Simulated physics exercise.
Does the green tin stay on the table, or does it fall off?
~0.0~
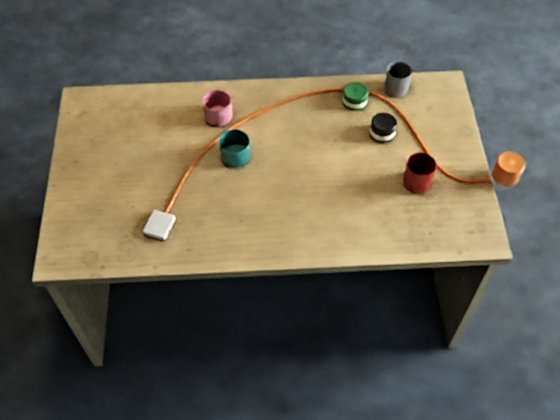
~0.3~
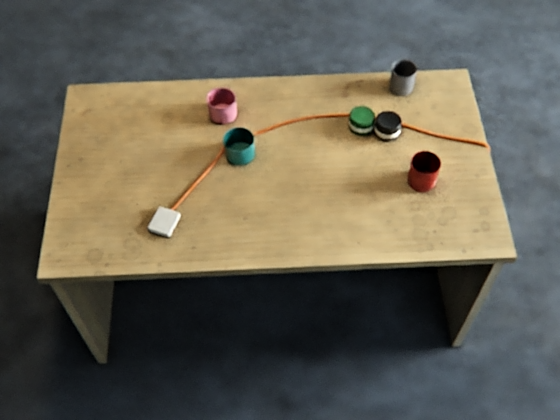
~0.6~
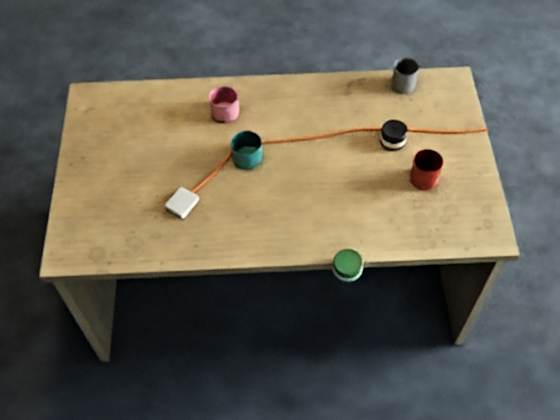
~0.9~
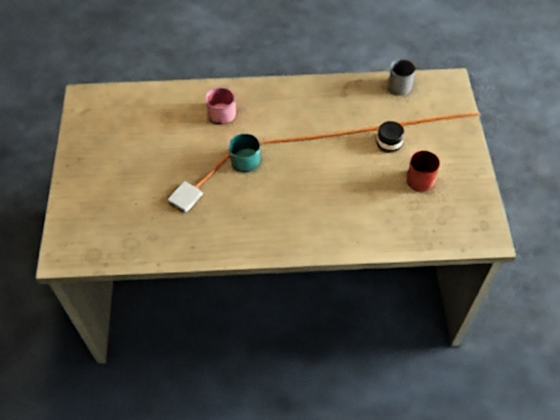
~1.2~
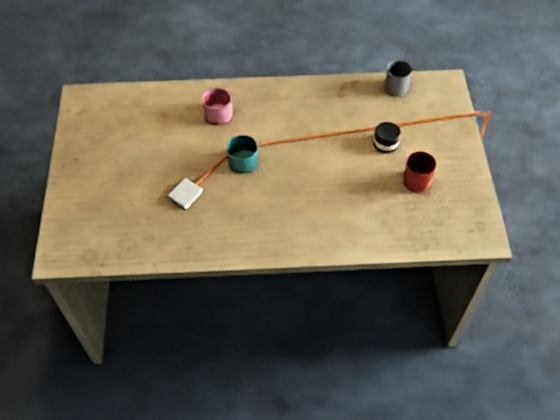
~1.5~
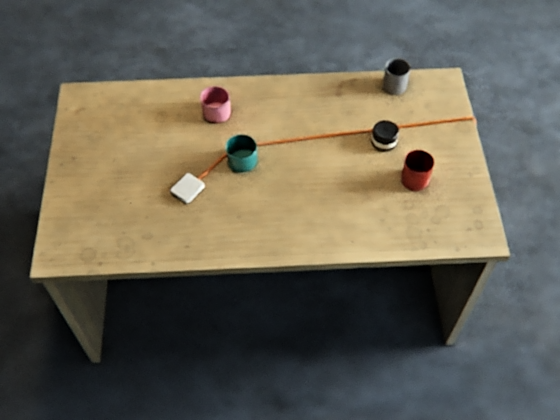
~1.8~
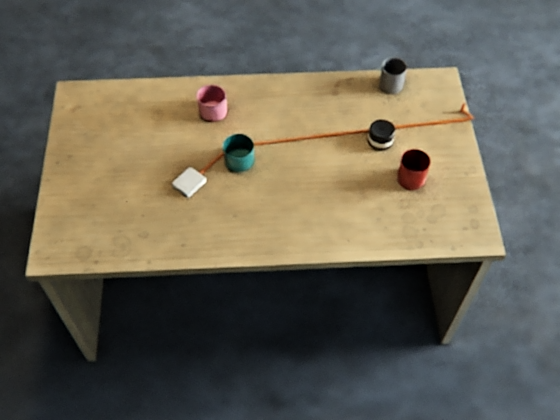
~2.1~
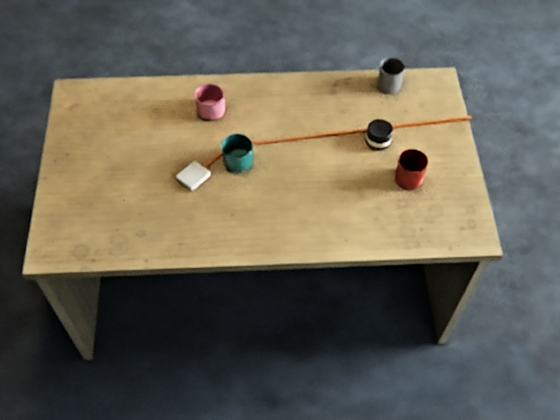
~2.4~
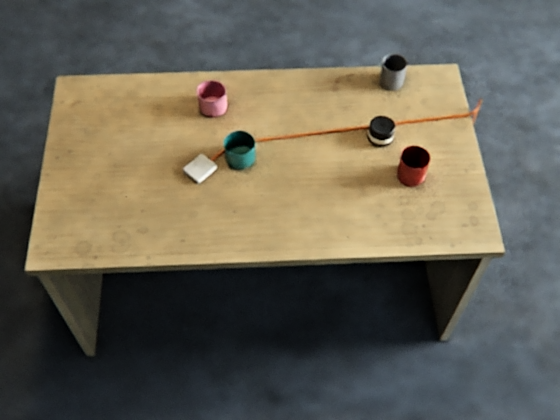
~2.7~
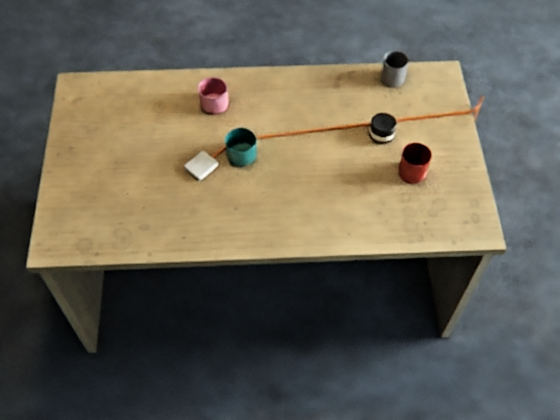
The green tin falls off, going over the front edge of the table.
A table loses orange, then green objects as a white block slides toward a teal cup.
